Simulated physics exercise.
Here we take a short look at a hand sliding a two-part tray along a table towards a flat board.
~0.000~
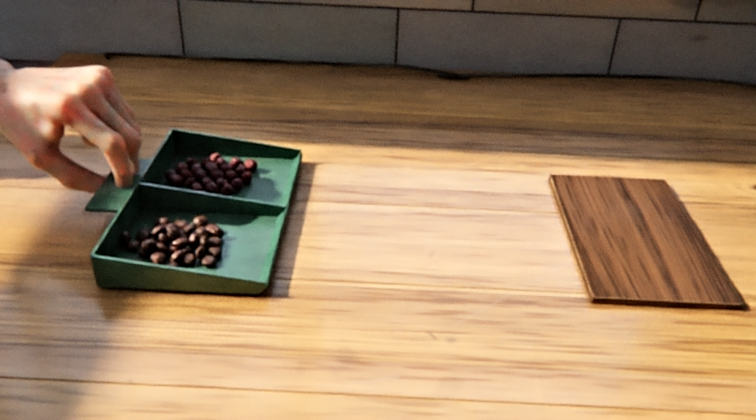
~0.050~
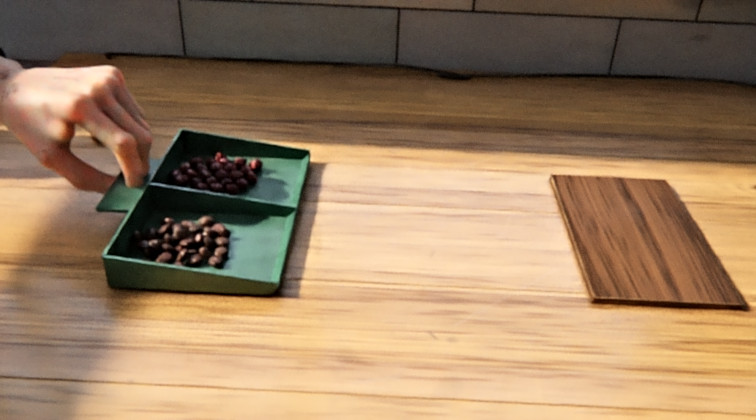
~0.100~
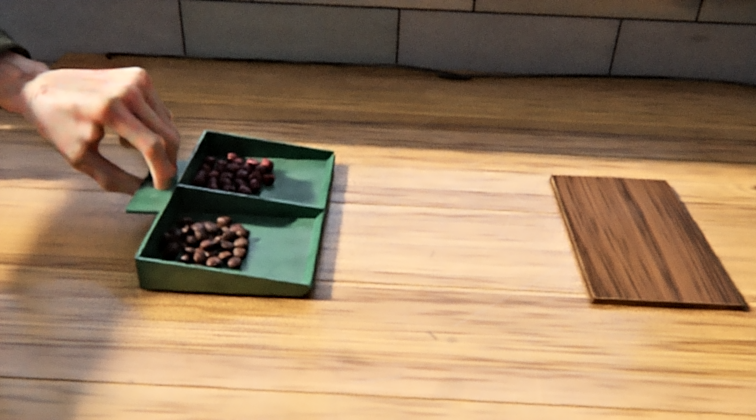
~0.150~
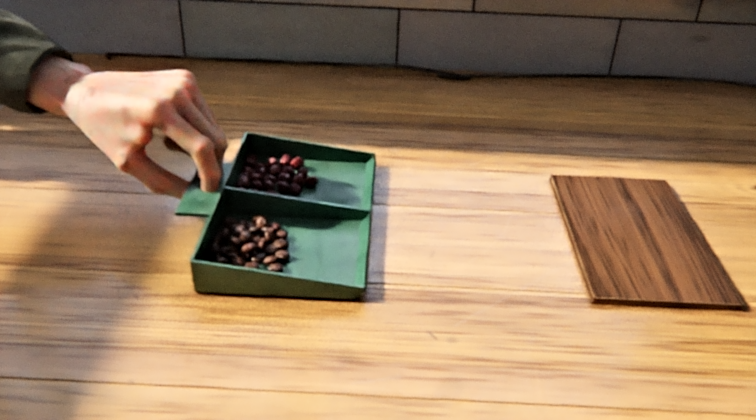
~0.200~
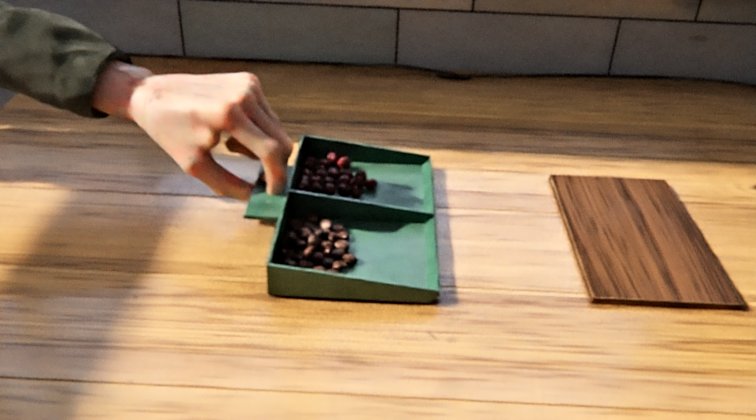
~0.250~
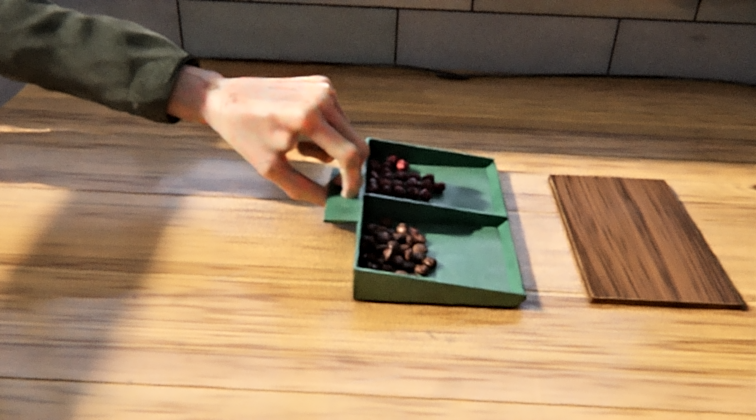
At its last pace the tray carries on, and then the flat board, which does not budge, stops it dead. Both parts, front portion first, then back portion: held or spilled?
Front portion: Partly spilled; back portion: Partly spilled.
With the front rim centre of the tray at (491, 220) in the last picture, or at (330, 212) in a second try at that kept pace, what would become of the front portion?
So, it partly leaks out at the first place and is retained at the second.
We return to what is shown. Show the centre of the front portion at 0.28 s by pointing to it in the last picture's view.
Somewhere close to (436, 256).
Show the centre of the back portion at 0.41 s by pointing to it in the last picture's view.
Near (548, 188).
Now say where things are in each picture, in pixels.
The first picture shows front rim at (287, 210), at rest; flat board at (650, 263); front portion at (184, 242), some flat chocolate drops; back portion at (217, 176), some dried cherries.
The second picture shows front rim at (297, 210), hardly any of the way covered; back portion at (221, 177).
The third picture shows front rim at (325, 212), a small part of the way covered; front portion at (198, 242).
The fourth picture shows front rim at (371, 214), about a quarter of the way covered; back portion at (270, 180).
The fifth picture shows front rim at (435, 217), about half of the way covered; front portion at (312, 248).
The sixth picture shows front rim at (508, 220), most of the way covered; flat board at (649, 263); front portion at (390, 251); back portion at (385, 186).
Around 0.28 s, tray still sliding, front rim near (544, 222); front portion all inside; back portion all inside.
Around 0.41 s, tray stopped at the flat board; front portion about a quarter out of the tray; back portion about a third out of the tray.
Around 0.62 s, tray stopped at the flat board; front portion about a third out of the tray; back portion about a third out of the tray.
Finally (1.2 s), tray stopped at the flat board; front portion about a third out of the tray; back portion about a third out of the tray.
